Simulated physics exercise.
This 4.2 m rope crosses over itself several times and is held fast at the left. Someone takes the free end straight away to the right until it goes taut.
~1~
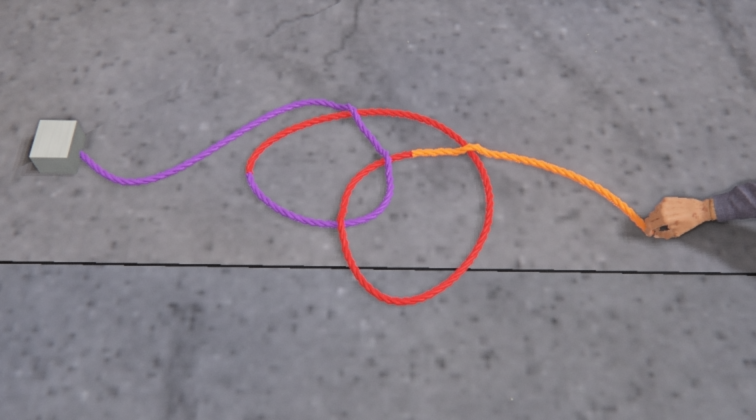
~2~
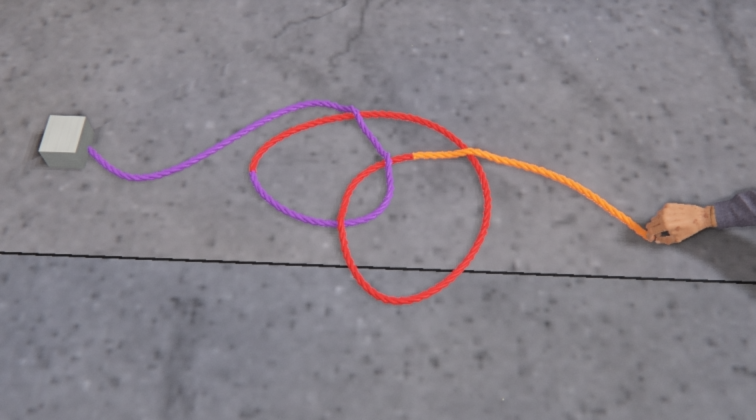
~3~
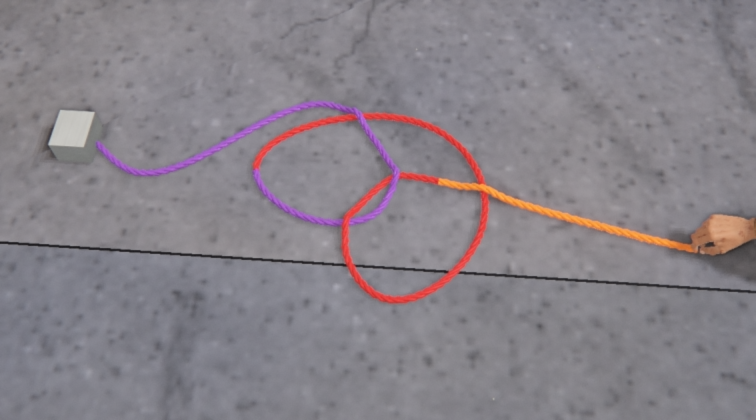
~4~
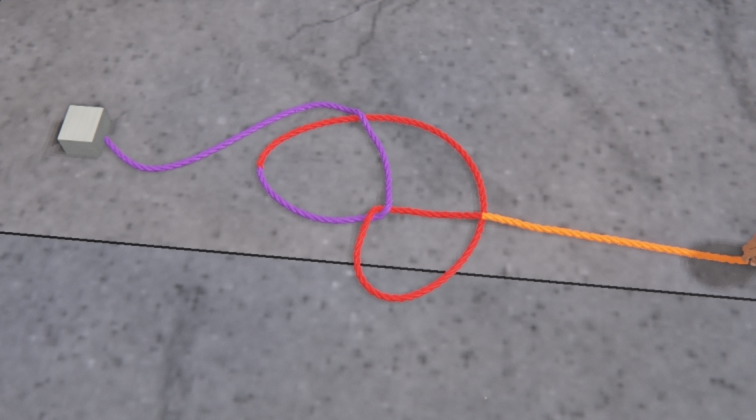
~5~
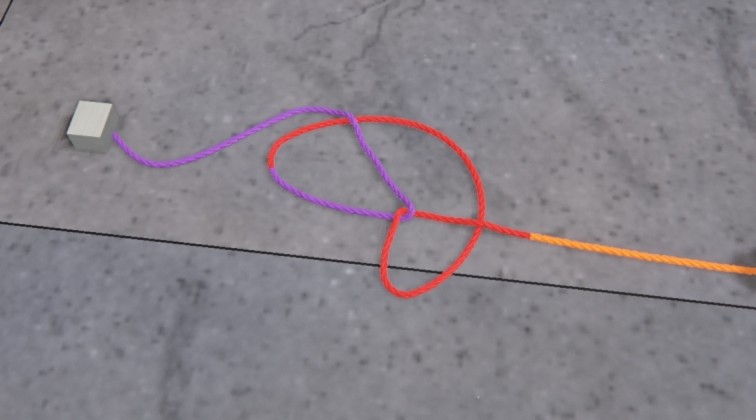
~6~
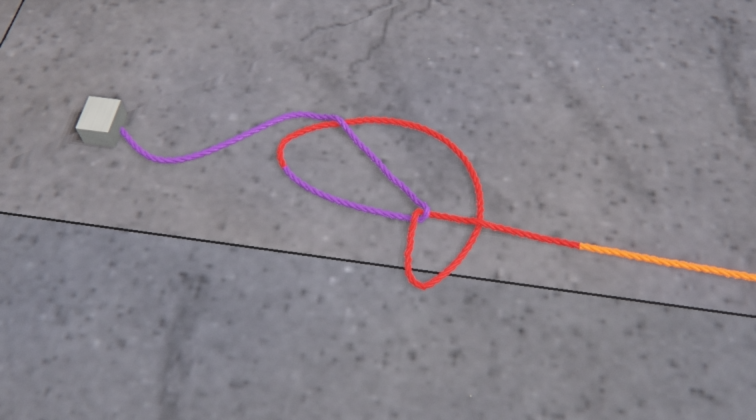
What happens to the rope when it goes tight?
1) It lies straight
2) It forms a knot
(1) It lies straight.
Next, the ends are 2.7 m apart, loops still 28 cm across.
Then, the ends are 3.3 m apart, loops still 8 cm across.
After that, the ends are 3.9 m apart, loops still 7 cm across.
Later, the ends are 4.2 m apart, and it runs straight.
At the end, the ends are 4.2 m apart, and it runs straight.
